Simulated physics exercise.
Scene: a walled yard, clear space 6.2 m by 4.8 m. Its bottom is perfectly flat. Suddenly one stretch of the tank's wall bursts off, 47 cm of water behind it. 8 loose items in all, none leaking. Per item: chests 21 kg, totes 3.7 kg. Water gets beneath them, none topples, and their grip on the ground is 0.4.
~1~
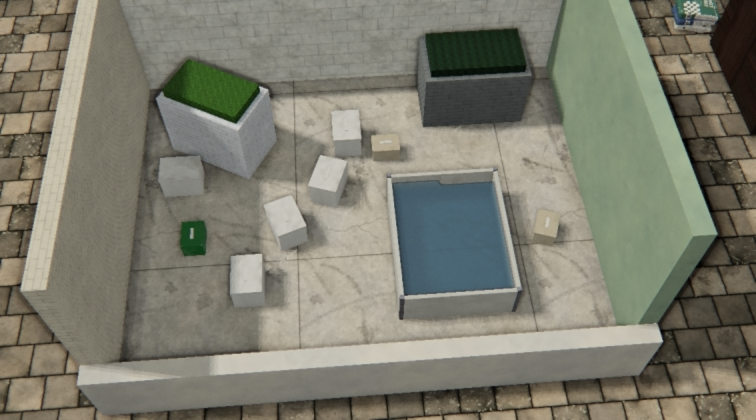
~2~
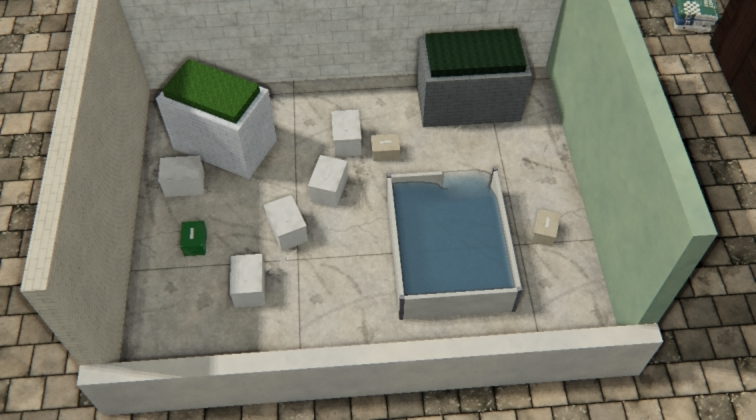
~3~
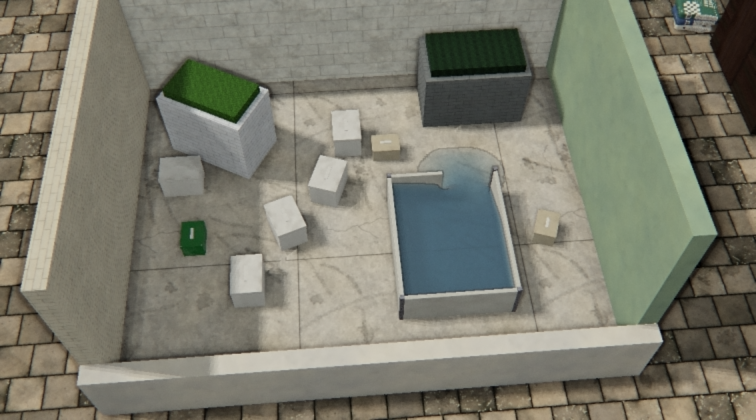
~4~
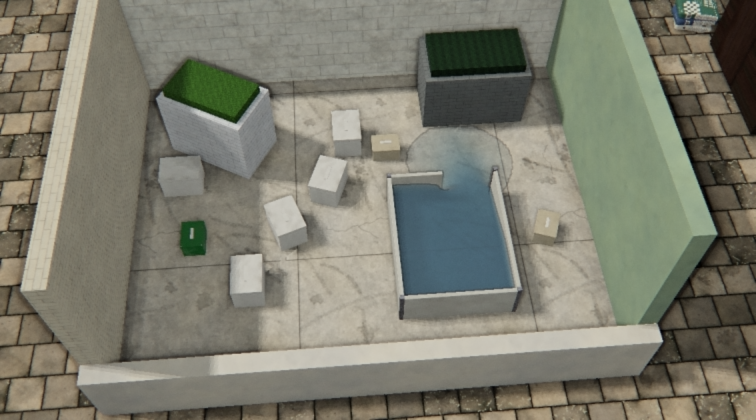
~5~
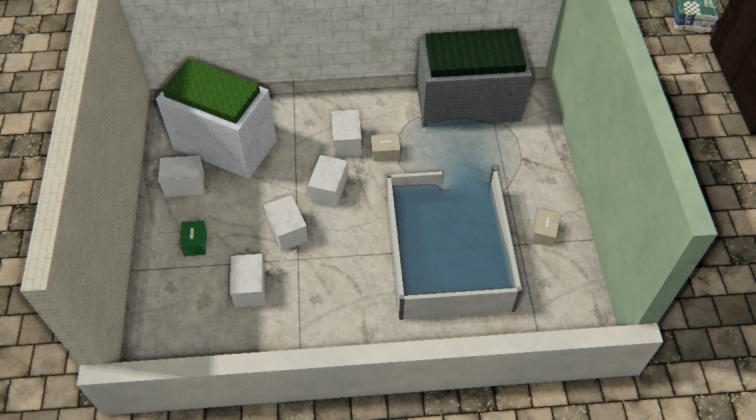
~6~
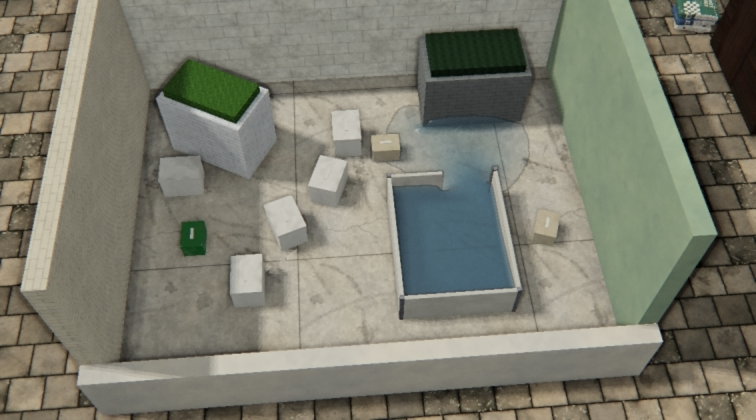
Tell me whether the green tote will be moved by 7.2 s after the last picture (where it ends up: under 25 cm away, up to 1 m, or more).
By the end, the green tote keeps its spot.
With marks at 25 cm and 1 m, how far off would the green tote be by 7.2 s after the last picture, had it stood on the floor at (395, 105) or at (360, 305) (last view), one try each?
Nearly still; nearly still.
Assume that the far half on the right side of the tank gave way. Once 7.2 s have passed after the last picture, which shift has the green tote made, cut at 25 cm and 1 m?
Result: Green tote essentially stationary.
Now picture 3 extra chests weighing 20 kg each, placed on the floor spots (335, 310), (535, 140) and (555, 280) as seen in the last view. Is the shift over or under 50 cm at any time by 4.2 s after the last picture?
Listed order gives within the limit, above the limit, within the limit.
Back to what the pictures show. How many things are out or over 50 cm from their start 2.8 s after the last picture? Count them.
I make it 2.
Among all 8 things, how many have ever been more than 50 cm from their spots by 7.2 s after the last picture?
By my tally, 2.
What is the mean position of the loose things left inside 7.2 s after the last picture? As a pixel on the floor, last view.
Mean position approx. (287, 230).
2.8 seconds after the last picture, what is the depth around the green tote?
Roughly 0 cm at that moment.
Then, 0.9 s after the last picture the green tote is near (192, 234), 0.0 m from its start, aground; 0 afloat.
Then, 2.8 s after the last picture the green tote is near (192, 234), 0.0 m from its start, aground; 0 afloat.
Then, 4.8 s after the last picture the green tote is near (192, 234), 0.0 m from its start, aground; 1 afloat.
Then, 7.2 s after the last picture the green tote is near (192, 234), 0.0 m from its start, aground; 0 afloat.
